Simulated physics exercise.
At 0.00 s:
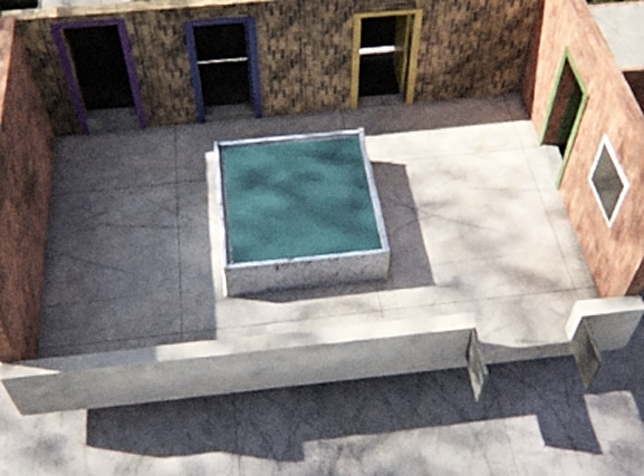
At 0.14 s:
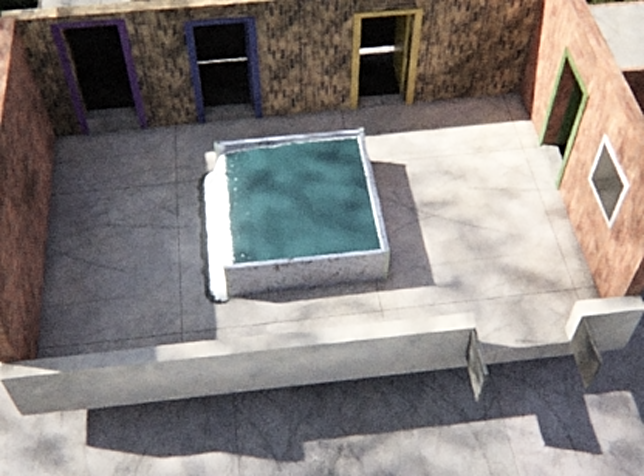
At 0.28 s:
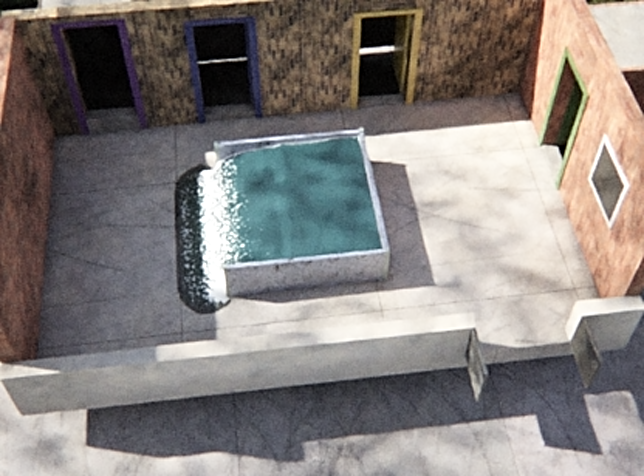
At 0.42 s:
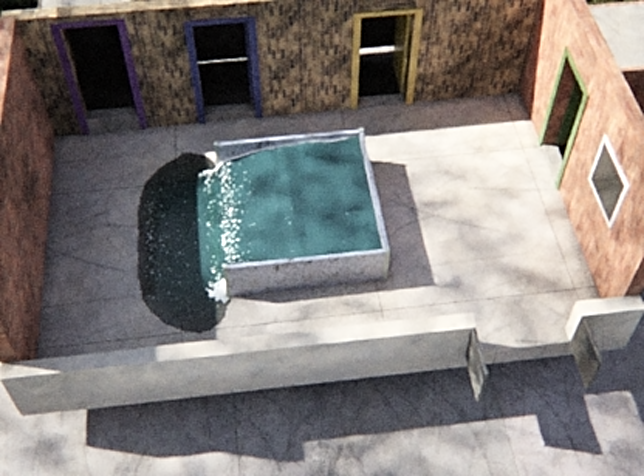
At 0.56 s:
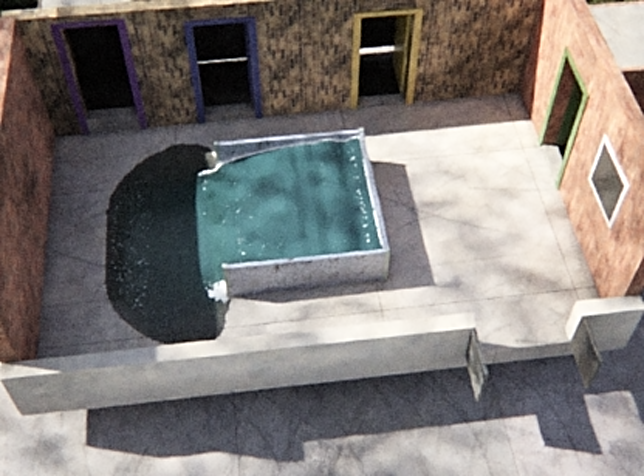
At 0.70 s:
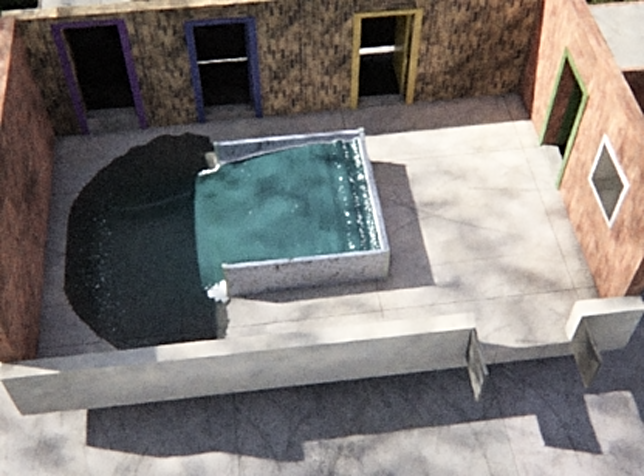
A walled courtyard held a raised tank of still green water until its left side gave way, and water poured out in white froth, then spread leftward across the floor in a widening dark pool.
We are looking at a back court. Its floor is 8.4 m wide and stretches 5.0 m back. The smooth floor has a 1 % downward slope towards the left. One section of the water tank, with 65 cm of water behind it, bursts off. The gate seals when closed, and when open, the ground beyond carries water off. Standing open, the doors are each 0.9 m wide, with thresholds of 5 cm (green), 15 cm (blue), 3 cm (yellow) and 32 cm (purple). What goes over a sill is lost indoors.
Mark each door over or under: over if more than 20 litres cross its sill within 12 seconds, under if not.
Marks: Green door: Over; blue door: Under; yellow door: Over; purple door: Under.
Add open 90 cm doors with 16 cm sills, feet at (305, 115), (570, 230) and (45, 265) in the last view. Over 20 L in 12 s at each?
The first one doesn't reach it, the second one doesn't reach it, and the third one exceeds it.
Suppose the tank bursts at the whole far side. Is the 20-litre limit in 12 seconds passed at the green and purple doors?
So green ends up past the limit and purple ends up short of it.
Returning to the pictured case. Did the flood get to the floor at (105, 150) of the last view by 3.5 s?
By then the spot is drenched.
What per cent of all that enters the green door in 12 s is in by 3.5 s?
Around 0 percent.
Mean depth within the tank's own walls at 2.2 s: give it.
I'd put the mean depth near 23 centimetres.
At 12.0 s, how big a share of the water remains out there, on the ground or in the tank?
Still there: Roughly 92 %.
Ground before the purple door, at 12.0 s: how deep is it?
Some 8.5 centimetres of depth.
After 1.4 s water covers 35 % of the floor and is deepest (44 cm) near (58, 256); green door not reached, blue door not reached, yellow door not reached, purple door 7 cm at the sill, 0 L in.
After 2.2 s water covers 35 % of the floor and is deepest (52 cm) near (56, 143); green door not reached, blue door not reached, yellow door not reached, purple door 22 cm at the sill, 0 L in.
After 3.5 s water covers 45 % of the floor and is deepest (35 cm) near (56, 143); green door not reached, blue door 10 cm at the sill, 0 L in, yellow door not reached, purple door 27 cm at the sill, 2 L in.
After 7.0 s water covers 90 % of the floor and is deepest (18 cm) near (496, 101); green door 9 cm at the sill, 11 L in, blue door 9 cm at the sill, 0 L in, yellow door 7 cm at the sill, 12 L in, purple door 15 cm at the sill, 2 L in.
After 12.0 s water covers 95 % of the floor and is deepest (13 cm) near (385, 231); green door 6 cm at the sill, 74 L in, blue door 6 cm at the sill, 0 L in, yellow door 9 cm at the sill, 51 L in, purple door 9 cm at the sill, 2 L in.
